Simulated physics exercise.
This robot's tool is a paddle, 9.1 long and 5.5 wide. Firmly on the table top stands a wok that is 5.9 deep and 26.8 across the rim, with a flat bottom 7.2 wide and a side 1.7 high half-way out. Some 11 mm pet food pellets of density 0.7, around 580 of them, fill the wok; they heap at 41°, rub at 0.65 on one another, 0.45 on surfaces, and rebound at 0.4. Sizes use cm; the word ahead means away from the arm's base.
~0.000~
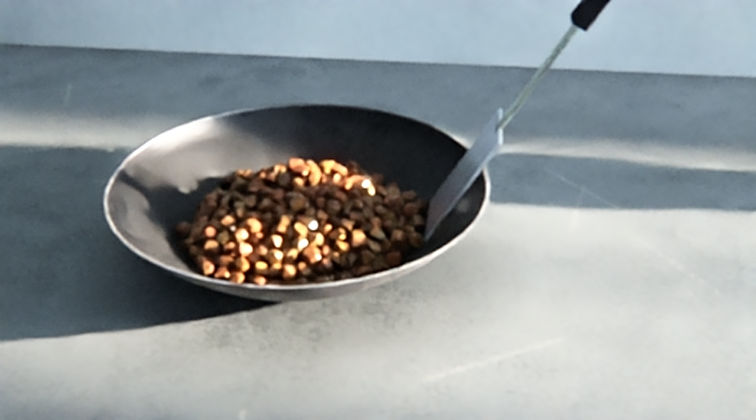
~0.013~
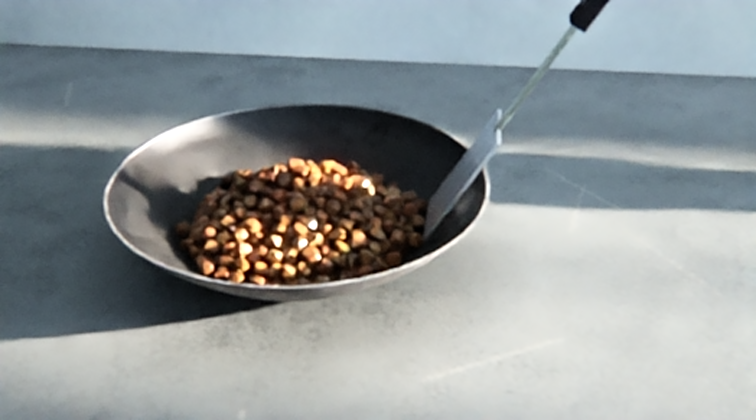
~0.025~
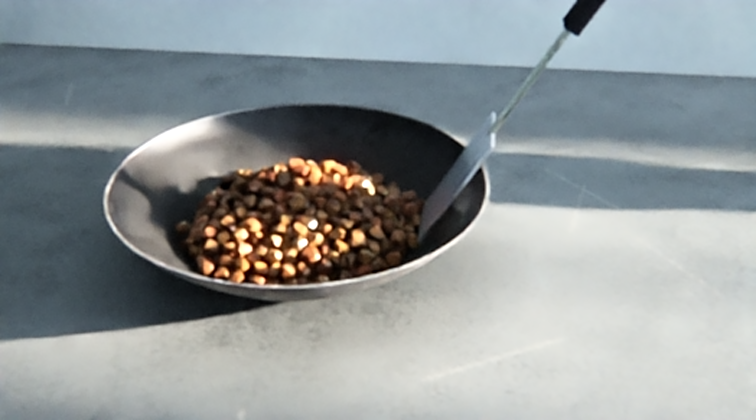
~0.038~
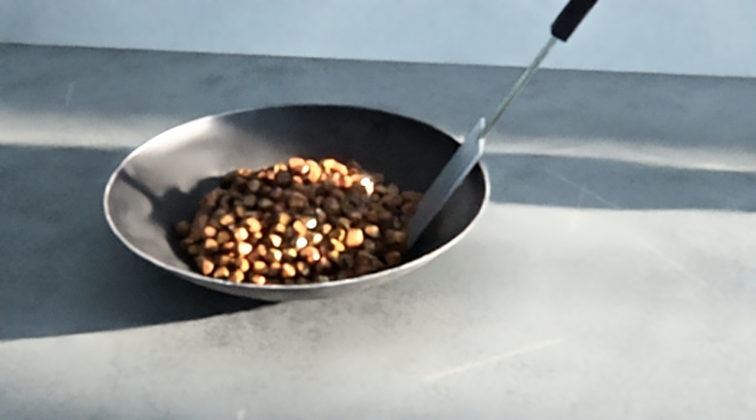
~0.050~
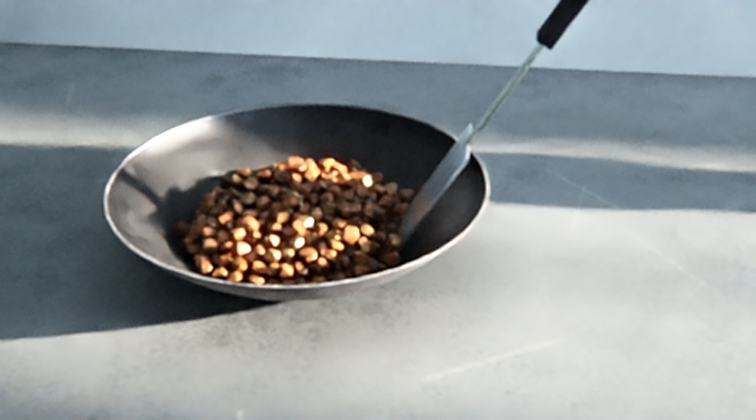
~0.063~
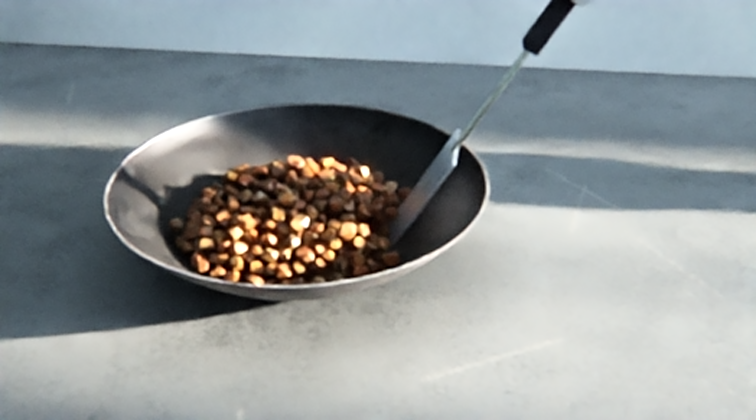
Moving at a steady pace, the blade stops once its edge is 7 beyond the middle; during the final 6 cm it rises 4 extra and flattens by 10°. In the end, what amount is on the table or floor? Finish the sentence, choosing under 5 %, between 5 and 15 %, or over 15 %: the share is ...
The share is between 5 and 15 %.
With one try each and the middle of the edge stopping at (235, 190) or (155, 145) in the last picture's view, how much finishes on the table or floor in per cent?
Try 1: Approx. 0 %; try 2: Approx. 30 %.
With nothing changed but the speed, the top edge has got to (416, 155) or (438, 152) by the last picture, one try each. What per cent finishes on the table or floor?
First try about 30 %, second try about 20 %.
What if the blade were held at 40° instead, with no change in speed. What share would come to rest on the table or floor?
In that case, around 15 percent would end up on the table or floor.
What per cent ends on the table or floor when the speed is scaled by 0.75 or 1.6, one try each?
Roughly 10 % and roughly 20 %.
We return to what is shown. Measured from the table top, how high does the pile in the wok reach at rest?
It reaches around 7.0 cm.
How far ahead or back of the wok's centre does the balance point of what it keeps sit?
Forward offset: Roughly 4.0 cm.
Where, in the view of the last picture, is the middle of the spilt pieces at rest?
At about (70, 218) in the last picture.
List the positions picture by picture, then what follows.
In the first picture, the paddle top edge at (501, 125), sloping 59°; upper third of the load around (301, 209), from x 185 to 420, top at y 165; 575 in the wok.
In the second picture, the paddle top edge at (500, 126), sloping 59°; upper third of the load around (301, 209), from x 185 to 420, top at y 165.
In the third picture, the paddle top edge at (494, 129), sloping 59°; upper third of the load around (301, 209), from x 185 to 420, top at y 165.
In the fourth picture, the paddle top edge at (482, 135), sloping 59°; upper third of the load around (300, 206), from x 180 to 420, top at y 165.
In the fifth picture, the paddle top edge at (469, 141), sloping 59°; upper third of the load around (298, 205), from x 180 to 425, top at y 165.
In the sixth picture, the paddle top edge at (457, 146), sloping 59°; upper third of the load around (295, 202), from x 175 to 430, top at y 165; 575 in the wok.
After 0.14 s, sloping 59°, highest piece 6 above the table; 575 in the wok.
After 0.21 s, sloping 55°, highest piece 8 above the table; 573 in the wok, 2 on the blade or in flight.
After 0.44 s, sloping 49°, highest piece 8 above the table; 531 in the wok, 28 on the table or floor, 16 on the blade or in flight.
After 1.49 s, sloping 49°, highest piece 7 above the table; 527 in the wok, 48 on the table or floor.
In the end, 527 in the wok, 48 on the table or floor. That is 8 % on the table or floor.
